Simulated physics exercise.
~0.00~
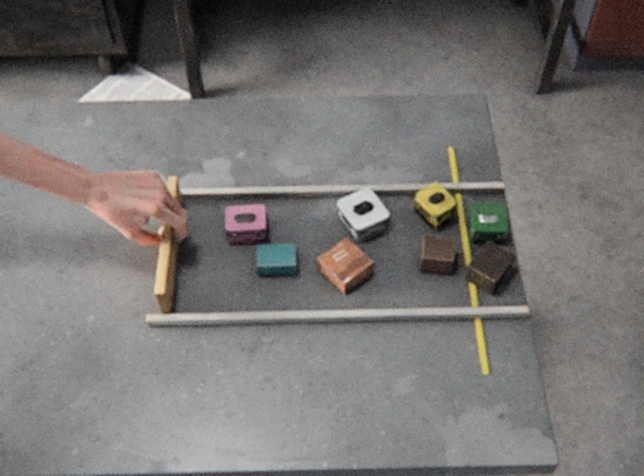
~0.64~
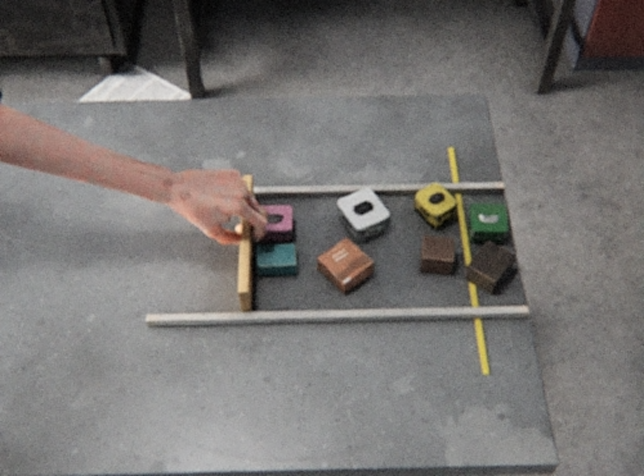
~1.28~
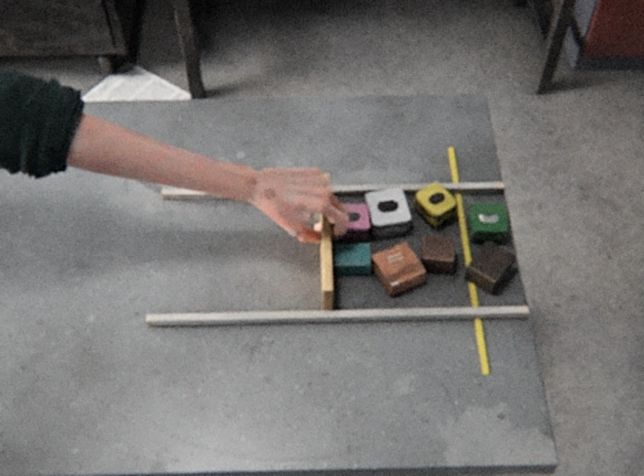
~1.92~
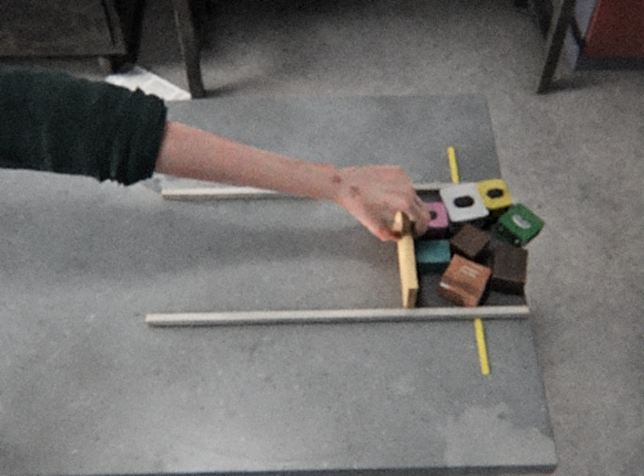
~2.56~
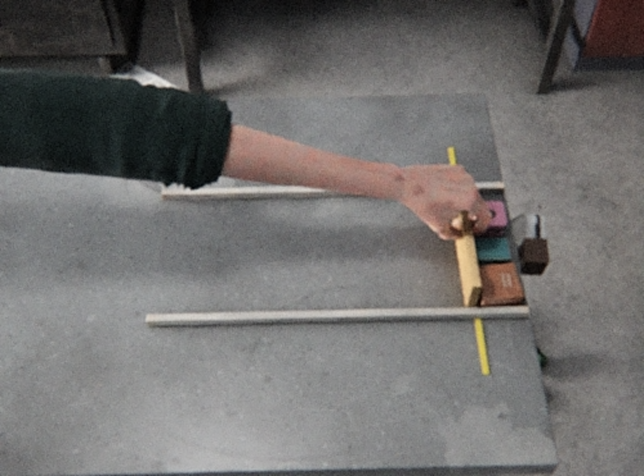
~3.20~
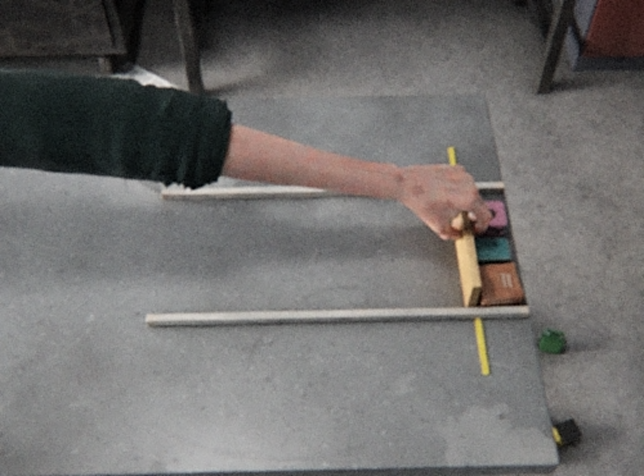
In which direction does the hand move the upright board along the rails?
The hand moves the board to the right, towards the yellow strip near the edge of the table.
